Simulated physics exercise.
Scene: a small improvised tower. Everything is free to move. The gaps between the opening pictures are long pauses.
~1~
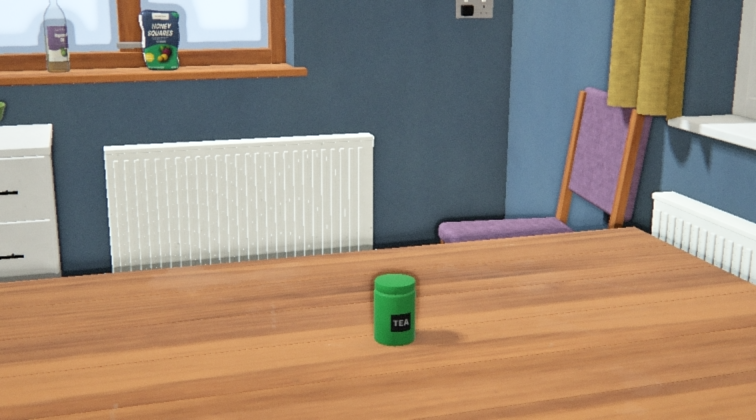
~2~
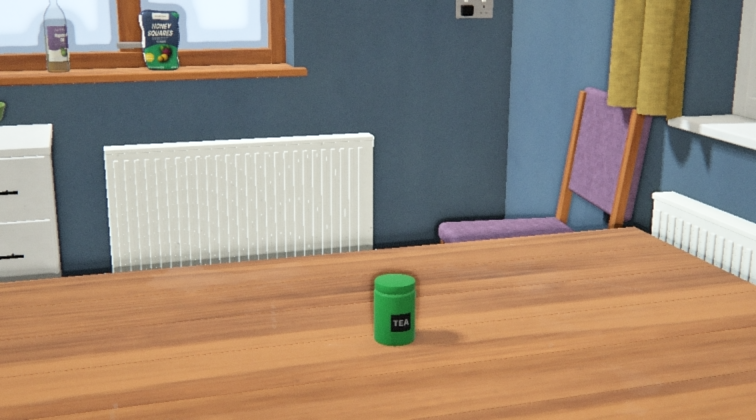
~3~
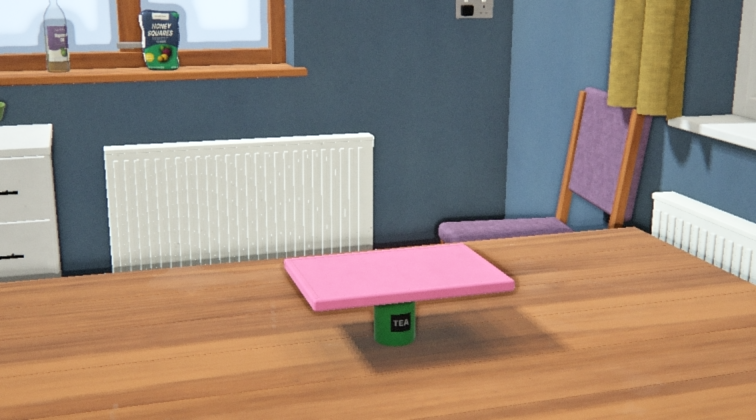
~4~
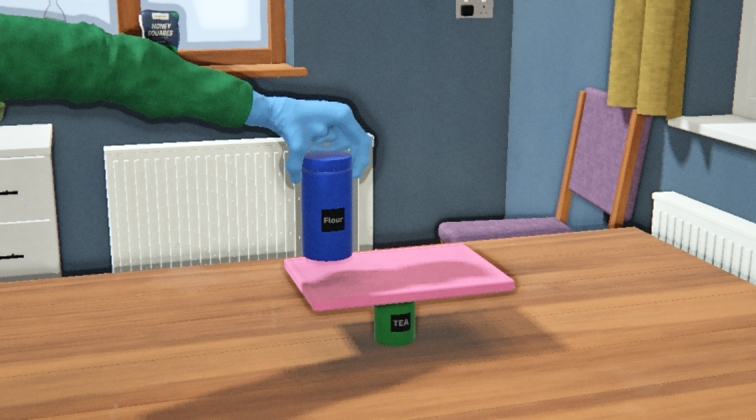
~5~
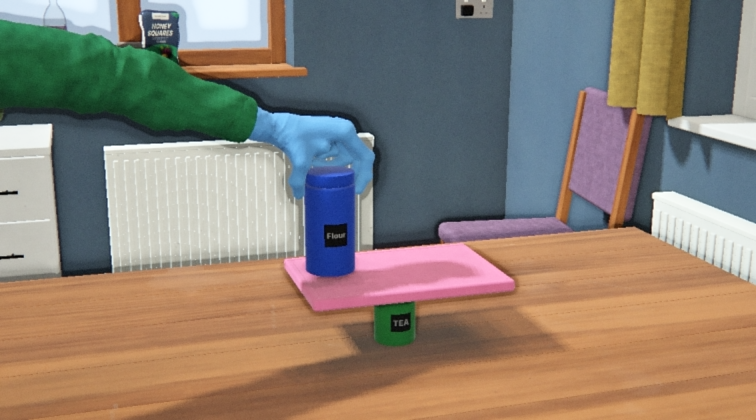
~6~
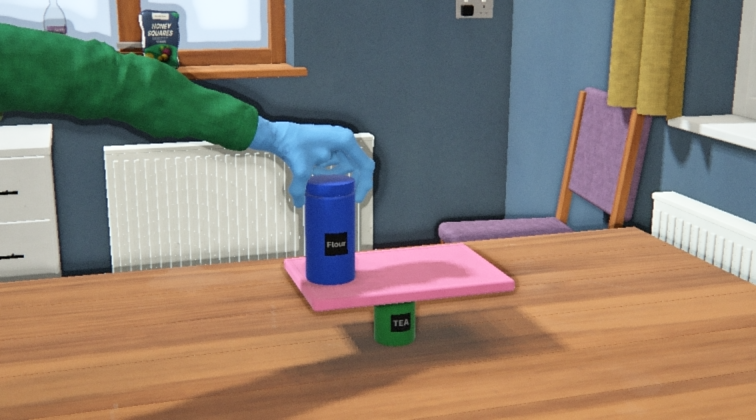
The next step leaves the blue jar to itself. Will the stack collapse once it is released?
Yes, it collapses.
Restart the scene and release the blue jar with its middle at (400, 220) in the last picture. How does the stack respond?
Well, it survives then.
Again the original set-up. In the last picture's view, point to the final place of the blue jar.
Around (257, 323).
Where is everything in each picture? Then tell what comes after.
In the first frame, the last thing is not in view yet; green jar (395, 309).
In the second frame, the last thing is not in view yet; green jar (395, 309).
In the third frame, the last thing is not in view yet; green jar (395, 309).
The fourth frame shows on its way; blue jar (327, 205); green jar (395, 309).
The fifth frame shows on its way; blue jar (330, 221); green jar (395, 309).
The sixth frame shows in place under the hand; blue jar (330, 229); green jar (395, 309).
Then, 0.30 s on from there, blue jar now fallen; pink lid turned 29° from how it was put.
Then, 0.40 s on from there, pink lid turned 57° from how it was put.
Then, 0.70 s on from there, pink lid turned 42° from how it was put.
In the end, fallen, blue jar; toppled in the stack, pink lid; green jar unmoved. At the end, from the last picture's camera, blue jar near (257, 323). The stack gives way.
